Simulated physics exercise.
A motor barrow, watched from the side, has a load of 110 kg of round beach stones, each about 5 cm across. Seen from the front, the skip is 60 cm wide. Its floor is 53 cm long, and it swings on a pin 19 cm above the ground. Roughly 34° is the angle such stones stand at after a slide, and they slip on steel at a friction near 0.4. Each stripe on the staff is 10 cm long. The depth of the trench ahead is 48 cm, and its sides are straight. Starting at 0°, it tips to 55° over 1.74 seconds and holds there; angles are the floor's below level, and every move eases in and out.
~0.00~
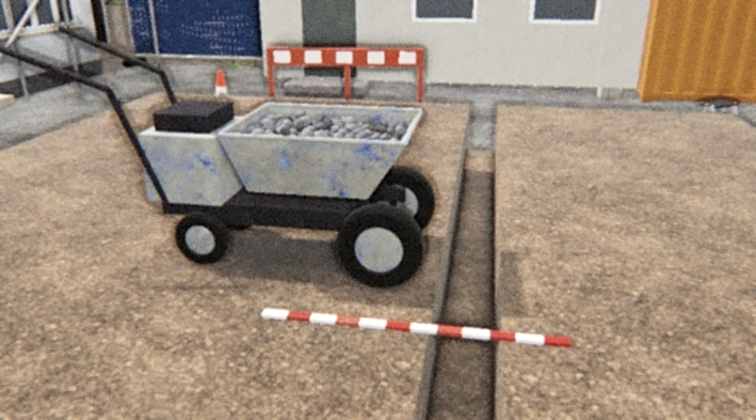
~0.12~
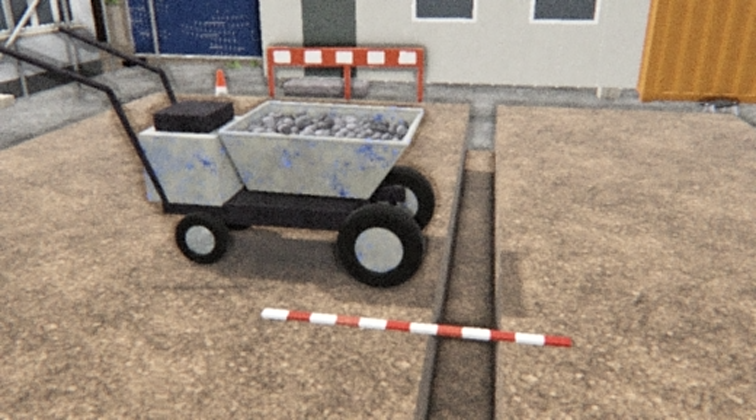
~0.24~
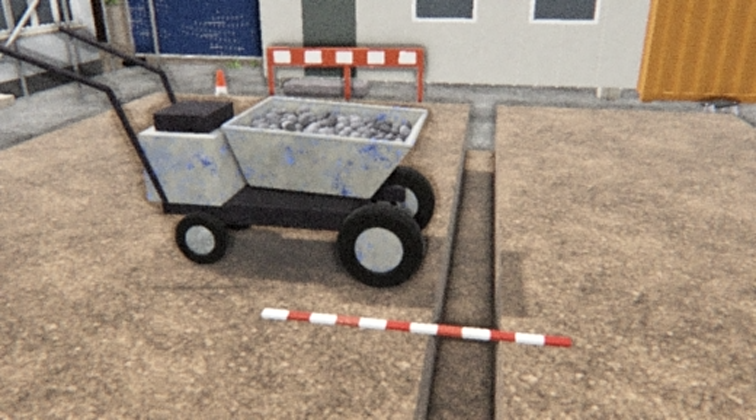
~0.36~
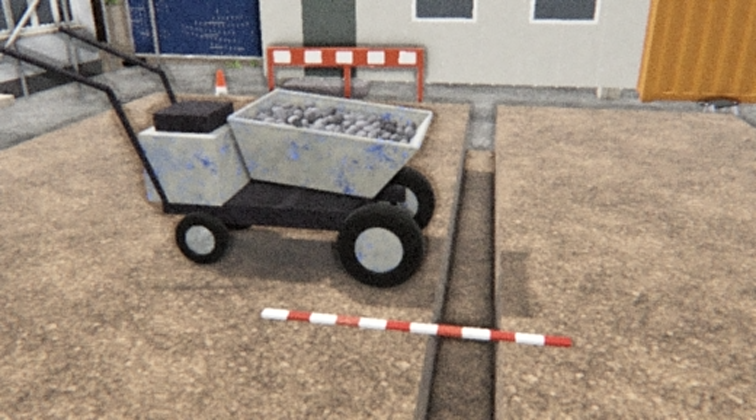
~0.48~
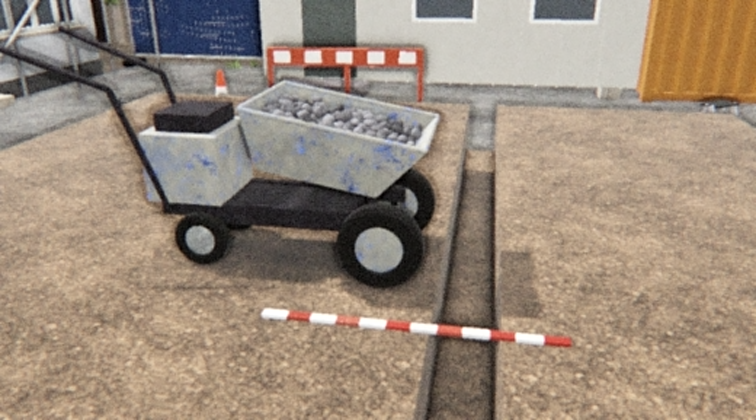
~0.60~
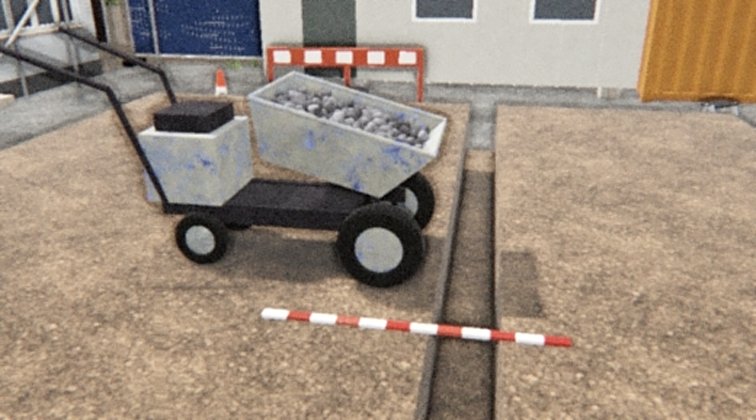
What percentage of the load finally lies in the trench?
About 21 per cent.
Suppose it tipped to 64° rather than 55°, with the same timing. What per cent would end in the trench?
Some 30% would finish there.
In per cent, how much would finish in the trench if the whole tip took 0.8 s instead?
Then roughly 10 percent.
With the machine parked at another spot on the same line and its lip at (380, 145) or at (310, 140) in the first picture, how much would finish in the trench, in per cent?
First place: Near 40%; second place: Near 45%.
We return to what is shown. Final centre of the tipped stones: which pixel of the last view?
(526, 265).
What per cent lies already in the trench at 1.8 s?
5 per cent or so by then.
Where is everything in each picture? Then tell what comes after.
In the first picture, the skip is at 0°, its lip at (405, 144); the top of the load is at (330, 121).
In the second picture, the skip is at 1°, its lip at (407, 145); the top of the load is at (325, 121); the stones move at 0.1 m/s on average.
In the third picture, the skip is at 3°, its lip at (411, 146); the top of the load is at (296, 117); the stones move at 0.2 m/s on average.
The fourth picture shows lip at (417, 148), floor tilted 6°, highest stones at (290, 110); the stones move at 0.3 m/s on average.
In the fifth picture, the skip is at 10°, its lip at (426, 152); the top of the load is at (293, 102); the stones move at 0.3 m/s on average.
The sixth picture shows lip at (435, 156), floor tilted 15°, highest stones at (297, 94); the stones move at 0.4 m/s on average.
After 1.3 s the floor is at 46°; 100 % in the skip; the foremost stones are at (476, 179).
After 1.8 s the floor is at 55°; 77 % in the skip, 4 % in the trench, 19 % past the trench; the foremost stones are at (573, 277).
After 2.2 s the floor is at 55°; 60 % in the skip, 5 % in the trench, 35 % past the trench; the foremost stones are at (630, 276).
After 4.1 s the floor is at 55°; 41 % in the skip, 21 % in the trench, 39 % past the trench; the foremost stones are at (661, 269).
